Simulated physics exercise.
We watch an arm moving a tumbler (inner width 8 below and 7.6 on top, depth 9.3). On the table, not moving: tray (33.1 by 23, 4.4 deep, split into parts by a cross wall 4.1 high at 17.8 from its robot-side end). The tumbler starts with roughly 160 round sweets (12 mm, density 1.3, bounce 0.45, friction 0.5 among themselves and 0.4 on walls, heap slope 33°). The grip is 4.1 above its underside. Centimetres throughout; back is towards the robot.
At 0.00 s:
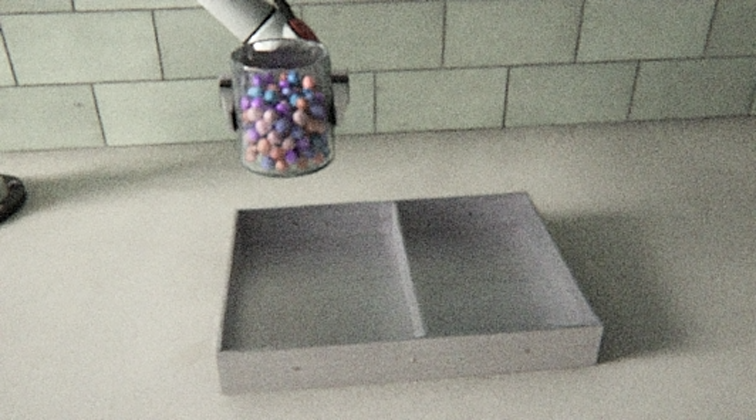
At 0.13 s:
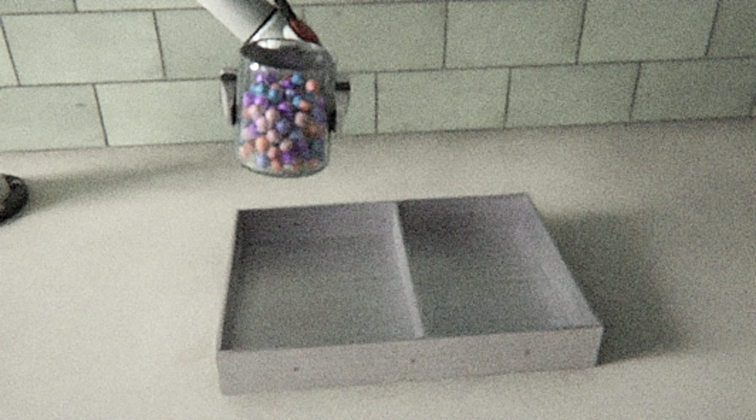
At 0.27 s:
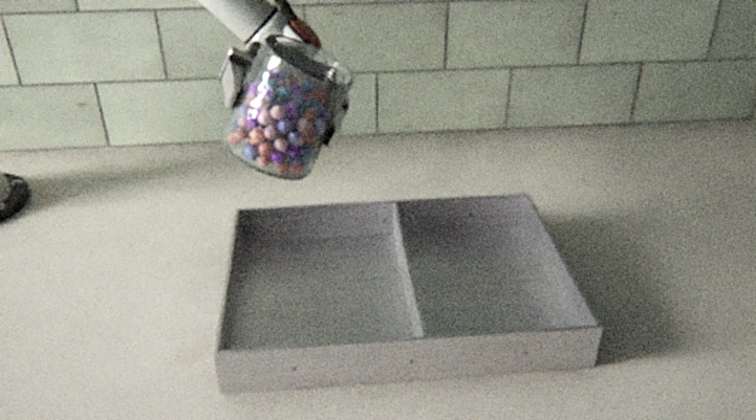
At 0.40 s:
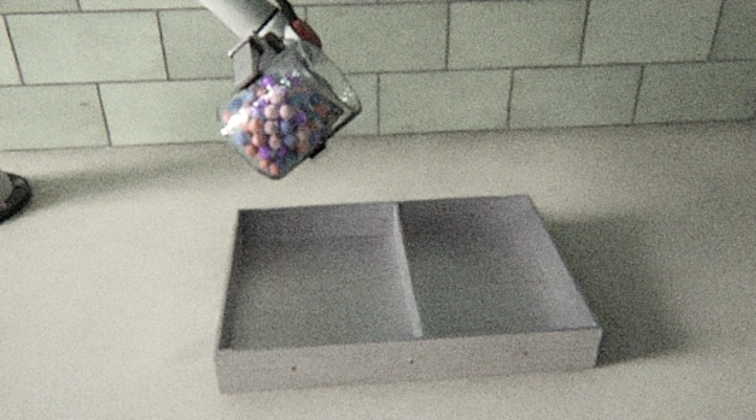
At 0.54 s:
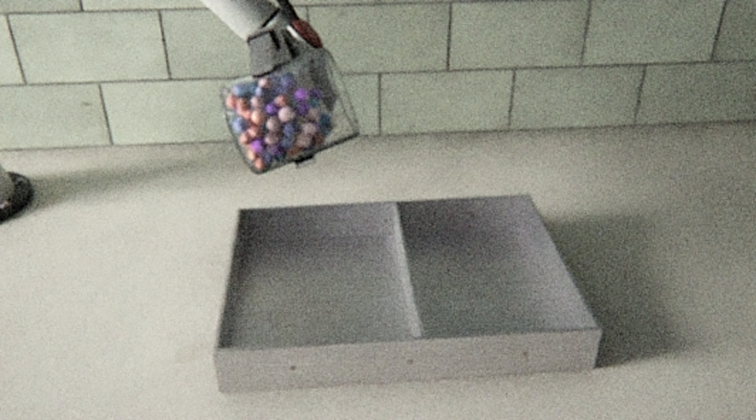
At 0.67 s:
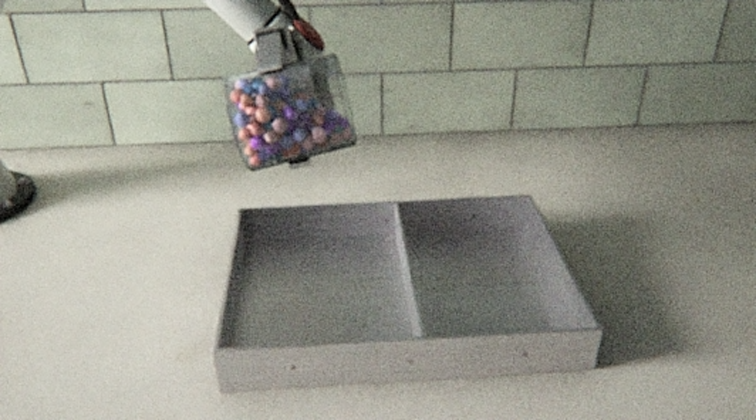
A robotic arm reaches in from the top, holding a clear tumbler of small purple, blue, orange and pink balls above a pale countertop, seen from slightly above against green tiles. Below sits a grey, two-part open tray, with a dark round object at the left edge. The arm steadily tilts the tumbler far onto its side, the balls shifting inside, while the tray and camera stay still.
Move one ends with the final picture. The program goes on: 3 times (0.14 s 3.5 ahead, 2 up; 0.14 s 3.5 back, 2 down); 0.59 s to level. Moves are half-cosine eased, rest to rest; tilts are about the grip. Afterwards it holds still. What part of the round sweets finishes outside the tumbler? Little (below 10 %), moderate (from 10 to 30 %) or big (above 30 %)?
Answer: Big; above 30 % of the round sweets finish outside the tumbler.
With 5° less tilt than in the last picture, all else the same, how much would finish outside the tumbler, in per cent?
It would be near 45 per cent.
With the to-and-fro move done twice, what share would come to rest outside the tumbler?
It would be near 45 per cent.
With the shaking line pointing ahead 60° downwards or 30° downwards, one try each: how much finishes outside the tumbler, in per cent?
About 0 and 25 per cent.
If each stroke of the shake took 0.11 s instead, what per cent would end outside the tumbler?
In that case some 70 per cent.
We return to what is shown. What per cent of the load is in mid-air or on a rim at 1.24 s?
Roughly 18 per cent.
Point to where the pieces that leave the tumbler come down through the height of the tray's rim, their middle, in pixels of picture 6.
Around (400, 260).
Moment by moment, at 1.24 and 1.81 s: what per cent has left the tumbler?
About 40, 55.
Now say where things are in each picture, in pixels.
Tumbler middle at (284, 108), level; upper third of the load around (286, 106), from x 245 to 325, top at y 85; 158 in the tumbler, in the first frame.
Tumbler middle at (285, 109), tilted 7° forward; upper third of the load around (282, 106), from x 245 to 325, top at y 85, in the second frame.
Tumbler middle at (287, 109), tilted 27° forward; upper third of the load around (274, 104), from x 235 to 325, top at y 80, in the third frame.
Tumbler middle at (289, 110), tilted 51° forward; upper third of the load around (269, 99), from x 230 to 320, top at y 80, in the fourth frame.
Tumbler middle at (291, 112), tilted 71° forward; upper third of the load around (270, 99), from x 235 to 320, top at y 80, in the fifth frame.
Tumbler middle at (292, 112), tilted 78° forward; upper third of the load around (264, 101), from x 240 to 350, top at y 80; 158 in the tumbler, in the sixth frame.
By 1.24 s, tilted 78° forward, highest piece 21 above the table; 95 in the tumbler, 19 in the far-side part, 16 in the robot-side part, 28 in flight or on a rim.
By 1.81 s, tilted 37° forward, highest piece 24 above the table; 69 in the tumbler, 46 in the robot-side part, 42 in the far-side part, 1 in flight or on a rim.
By 2.30 s, level, highest piece 21 above the table; 69 in the tumbler, 47 in the robot-side part, 42 in the far-side part.
By 3.35 s, level, highest piece 21 above the table; 69 in the tumbler, 47 in the robot-side part, 42 in the far-side part.
Final count, 69 in the tumbler, 47 in the robot-side part, 42 in the far-side part. That is 56 % outside the tumbler.
